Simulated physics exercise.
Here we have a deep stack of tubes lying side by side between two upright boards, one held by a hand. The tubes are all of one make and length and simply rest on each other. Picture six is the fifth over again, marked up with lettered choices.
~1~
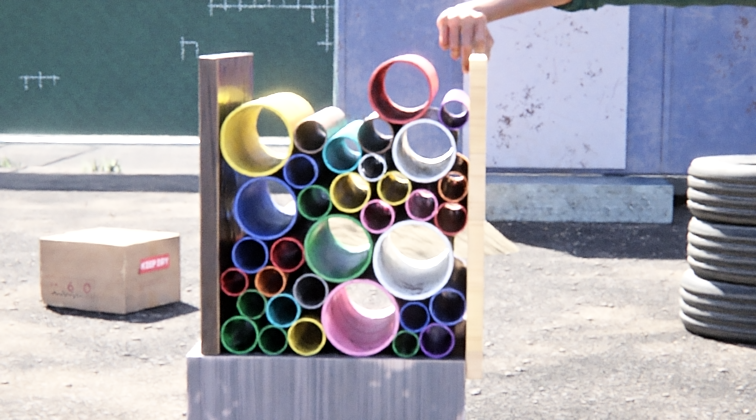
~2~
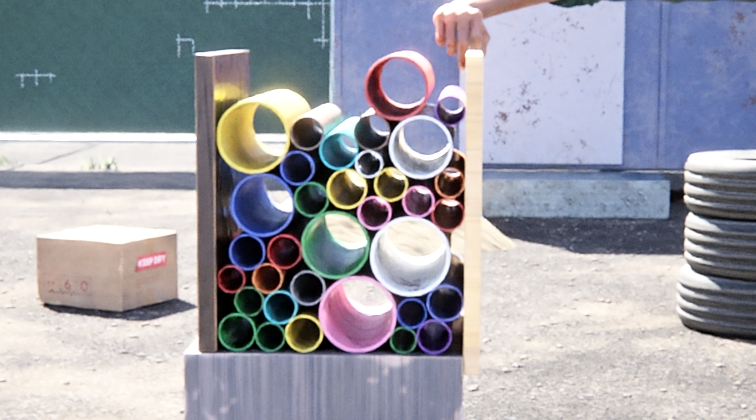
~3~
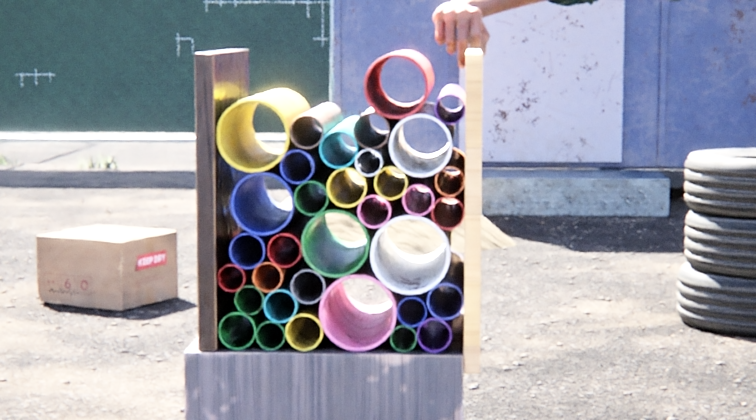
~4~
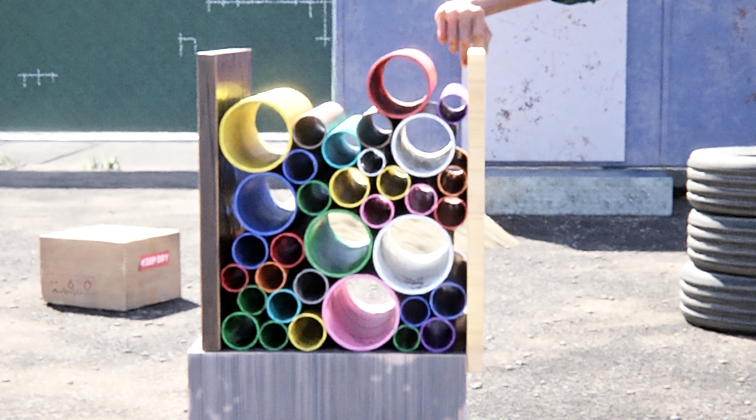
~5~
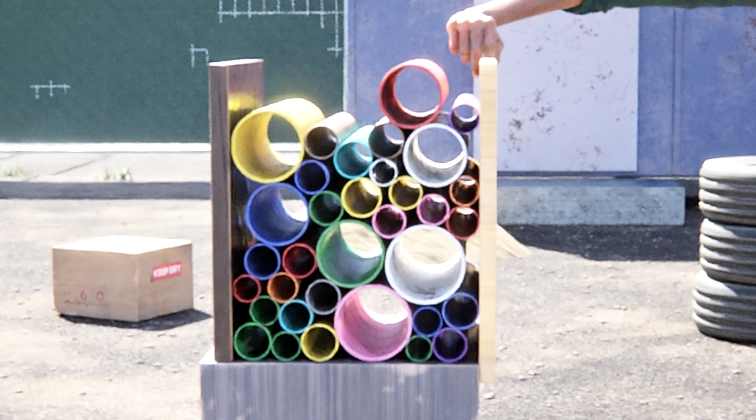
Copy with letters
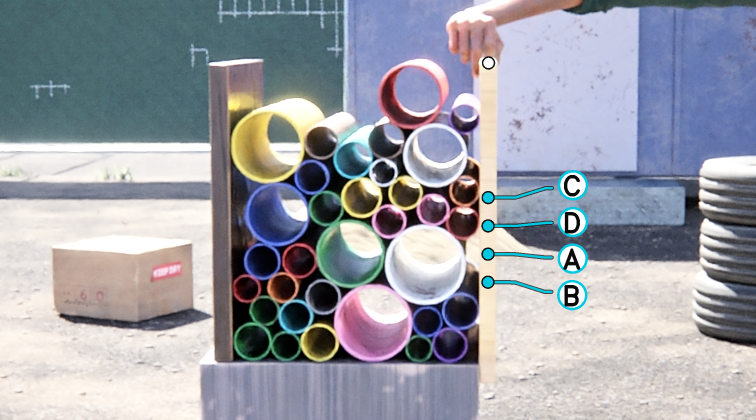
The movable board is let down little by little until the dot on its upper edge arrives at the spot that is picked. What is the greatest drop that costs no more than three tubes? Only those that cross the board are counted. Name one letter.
The last mark within the limit is C.
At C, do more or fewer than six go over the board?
Fewer than six.
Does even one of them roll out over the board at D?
Yes.
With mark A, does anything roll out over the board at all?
Yes.
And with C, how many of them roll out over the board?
With C, one.
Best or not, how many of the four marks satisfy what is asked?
The number is one.
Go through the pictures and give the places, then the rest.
The first frame shows a turquoise tube (343, 154); side board (476, 203); a green tube (240, 335).
The second frame shows a green tube (237, 332); a purple tube (434, 337).
The third frame shows a grey tube (308, 286).
The fourth frame shows a pink tube (377, 211); a yellow tube (350, 187).
The fifth frame shows a turquoise tube (354, 160); side board (488, 207); a green tube (253, 341).
On the marked copy, A at (488, 254); B at (488, 282); C at (488, 198); D at (488, 226); the white dot at (488, 63).
Following C. Soon after the start, top of the board (480, 123).
Later, top of the board (480, 192).
In the end, top of the board (480, 197), one out over the board.
As for the rest, A more than three out over the board; B more than three out over the board; D more than three out over the board.
